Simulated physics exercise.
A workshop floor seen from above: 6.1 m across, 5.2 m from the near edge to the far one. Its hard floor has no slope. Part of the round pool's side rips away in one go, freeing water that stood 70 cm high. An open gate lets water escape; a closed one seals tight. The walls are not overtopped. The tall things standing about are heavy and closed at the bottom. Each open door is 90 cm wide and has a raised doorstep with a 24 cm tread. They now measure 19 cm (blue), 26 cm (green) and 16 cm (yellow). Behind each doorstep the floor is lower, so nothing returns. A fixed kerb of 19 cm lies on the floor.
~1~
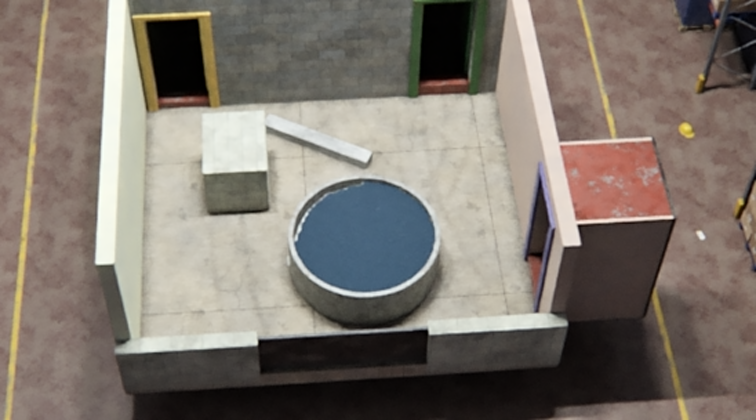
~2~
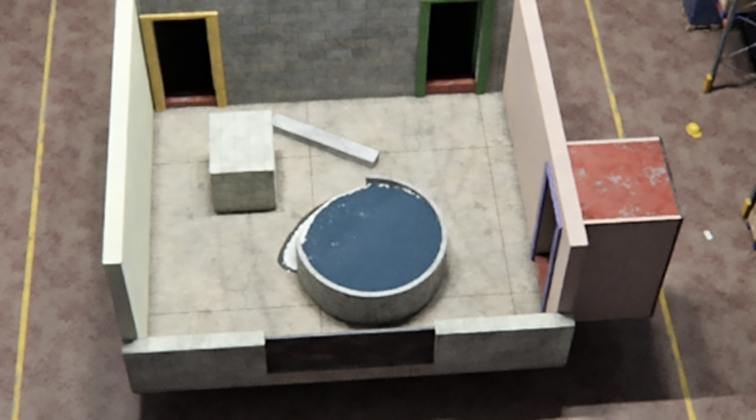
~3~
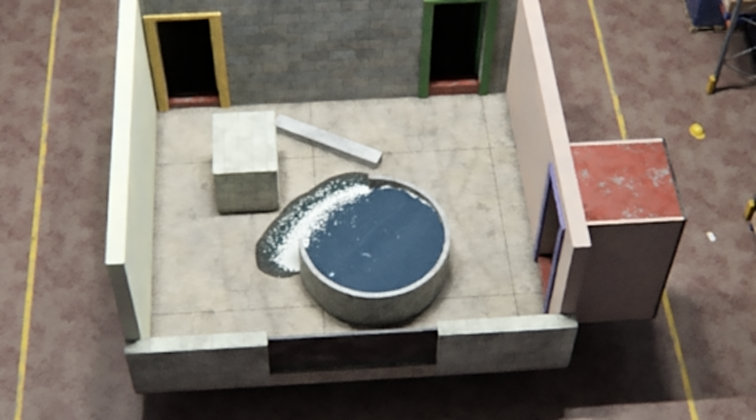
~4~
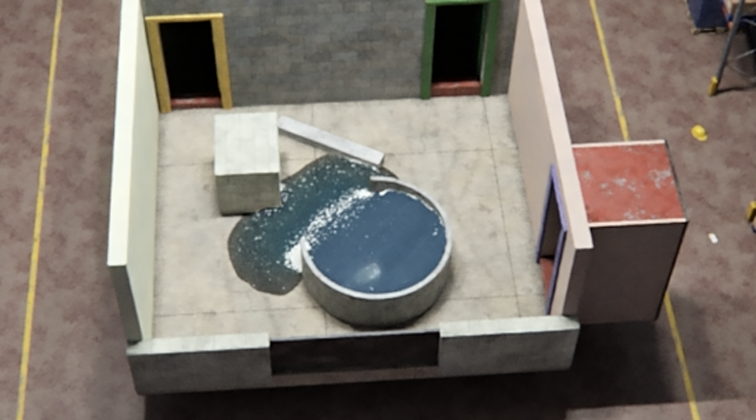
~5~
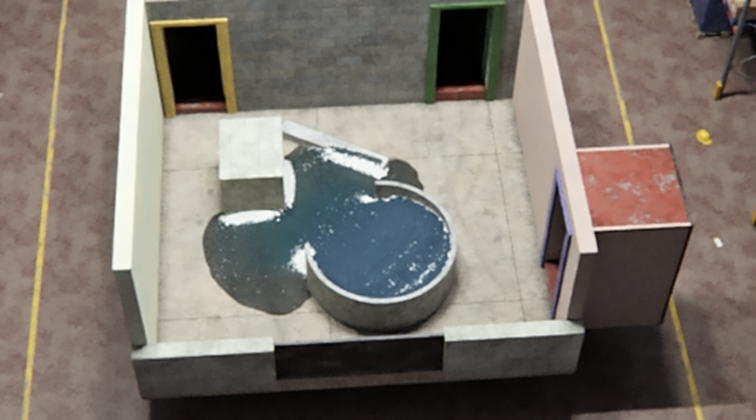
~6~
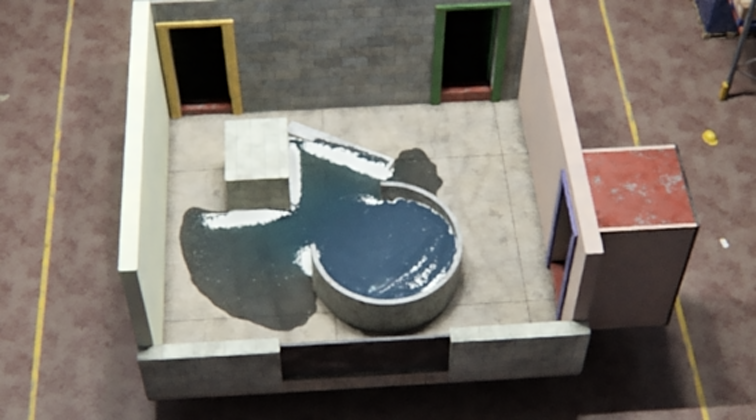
A round pool's far side breaks open and water spreads around a block and beam.
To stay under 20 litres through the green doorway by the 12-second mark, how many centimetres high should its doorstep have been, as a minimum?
It would have to be roughly 7.5 cm high.
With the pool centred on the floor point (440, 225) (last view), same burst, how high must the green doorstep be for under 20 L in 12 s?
Some 9.5 cm.
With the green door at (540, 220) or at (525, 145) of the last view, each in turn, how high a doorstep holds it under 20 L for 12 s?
Roughly 9.5 and 7.5 cm.
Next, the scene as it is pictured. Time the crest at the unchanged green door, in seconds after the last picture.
At about 10.5 s.
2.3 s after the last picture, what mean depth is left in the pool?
Roughly 19 cm on average.
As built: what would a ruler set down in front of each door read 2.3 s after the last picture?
In cm: Blue 0, green 4, yellow 24.
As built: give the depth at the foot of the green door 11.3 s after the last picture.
Roughly 14.5 cm deep.
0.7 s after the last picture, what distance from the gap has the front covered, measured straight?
About 3.4 m.
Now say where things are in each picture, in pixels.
In the first picture, the round pool at (364, 237) is whole and still, 70 cm deep; the green door at (446, 55) is dry.
In the second picture, water pours out on the far side and has run 0.3 m, to (283, 258); about 8 cm deep outside, 70 cm at the back.
In the third picture, water pours out on the far side and has run 0.7 m, to (263, 242); about 10 cm deep outside, 70 cm at the back.
In the fourth picture, water pours out on the far side and has run 1.2 m, to (235, 236); about 9 cm deep outside, 70 cm at the back.
In the fifth picture, the front is at (209, 233), 1.7 m from the gap on the far side; 4.7 m2 of floor is wet, 67 cm left at the back.
In the sixth picture, the front is at (189, 215), 2.3 m from the gap on the far side; 5.8 m2 of floor is wet, 57 cm left at the back; the green door at (469, 62), 3.7 m from the gap, is still 1.5 m from the nearest water.
Then, 0.7 s after the last picture water covers 35 % of the floor, deepest (48 cm) near (319, 163); it has not reached the green door.
Then, 2.3 s after the last picture water covers 65 % of the floor, deepest (31 cm) near (170, 123); 4 cm at the green door, 0 litres in over its 26 cm doorstep.
Then, 11.3 s after the last picture water covers 95 % of the floor, deepest (15 cm) near (453, 132); 14 cm at the green door, 0 litres in over its 26 cm doorstep.
At the green door as built, the water peaked near 16 cm, 10.7 s after the last picture.
Run again over the same 12 s with other heights there, 34 litres in over 6 cm, 8 litres over 9.5 cm. The limit of 20 litres is kept from about 7.5 cm up.
